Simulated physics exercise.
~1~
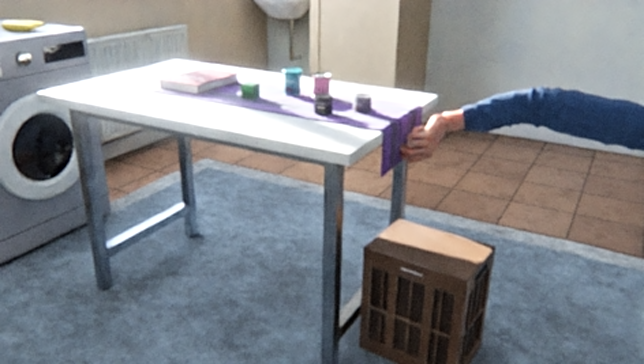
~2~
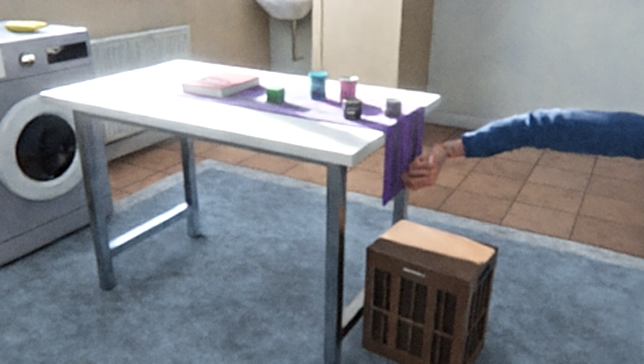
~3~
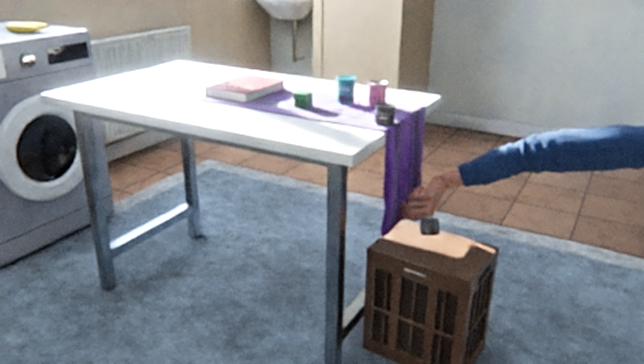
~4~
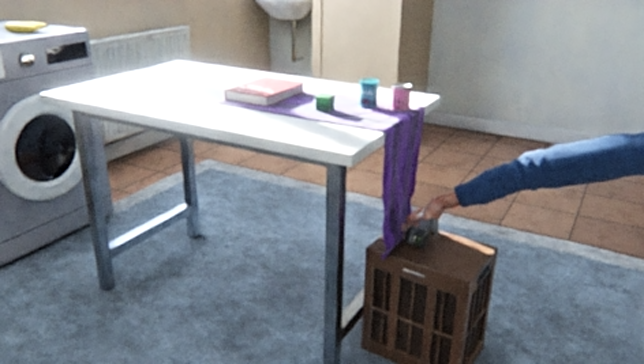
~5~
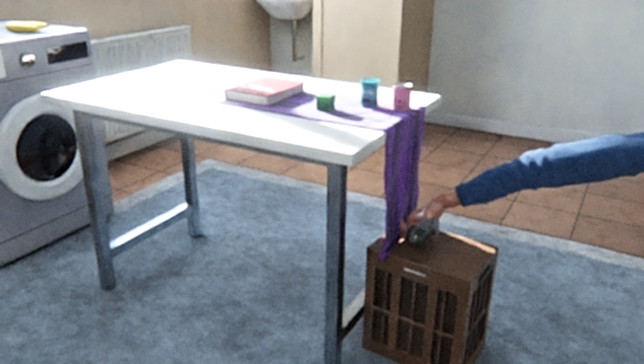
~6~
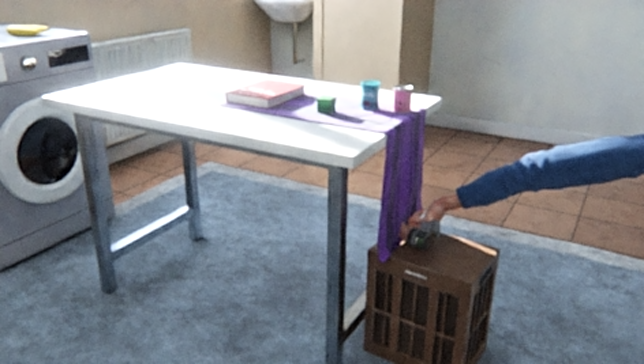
At the start, a purple scarf lies along a white table with a book and five small containers on it, while a hand in a blue sleeve grips the end hanging over the right edge. The hand draws the scarf downward, and the book and containers ride along to the right. The grey pot goes over the edge first and drops to the brown crate below. The black pot follows it down as the hem reaches the crate. The hand then stays there, with the book, green container, turquoise can and pink can still on the table.
